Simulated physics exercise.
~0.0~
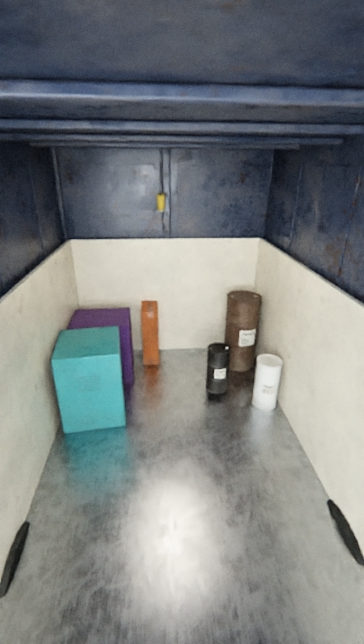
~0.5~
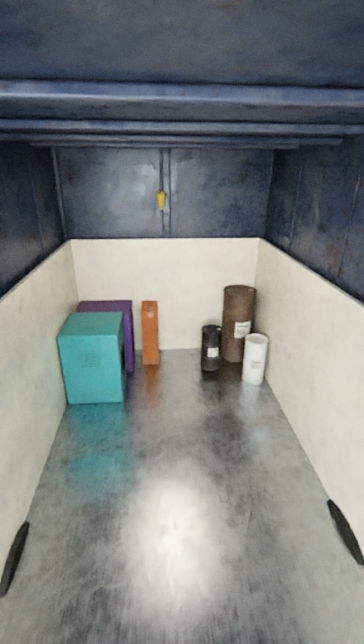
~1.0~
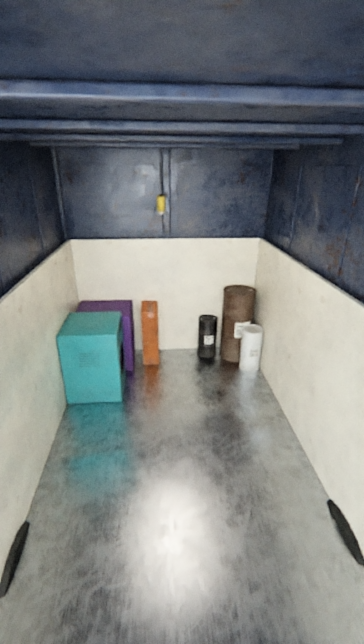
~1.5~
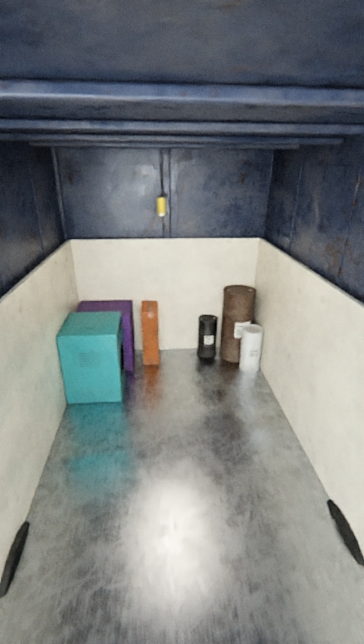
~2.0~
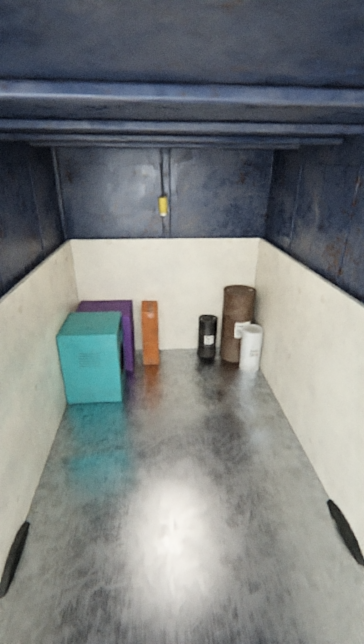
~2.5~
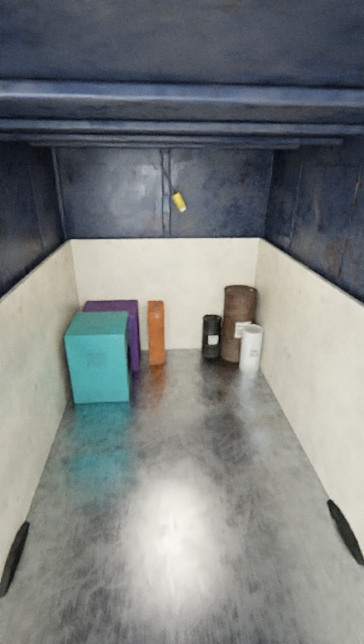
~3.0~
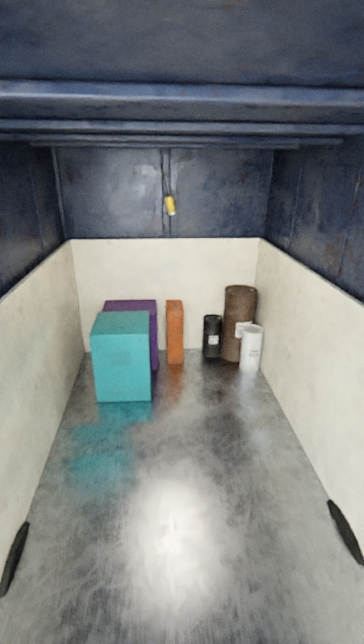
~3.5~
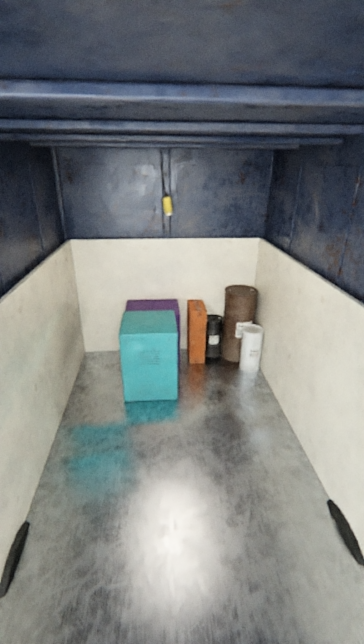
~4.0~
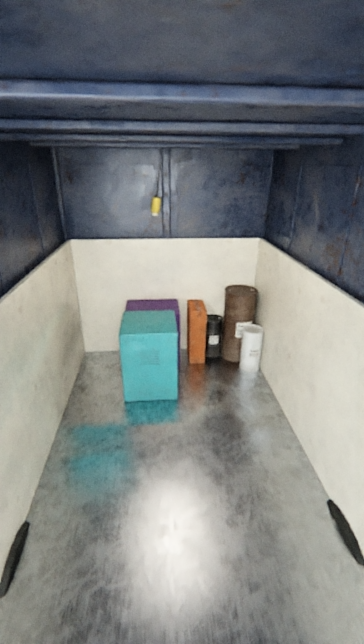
At the start, a turquoise box stands in front of a purple one on the left of a van's load bay, with an orange box near the back wall and brown, black and white cylinders on the right. The turquoise and purple boxes and the black and white cylinders slide towards the back wall, then everything on the floor rests. Next, the hanging yellow lamp swings right, and the three boxes slide right together. They stop near the middle, with the orange box close beside the black cylinder. At the end, all six items stand upright while the lamp hangs further left.
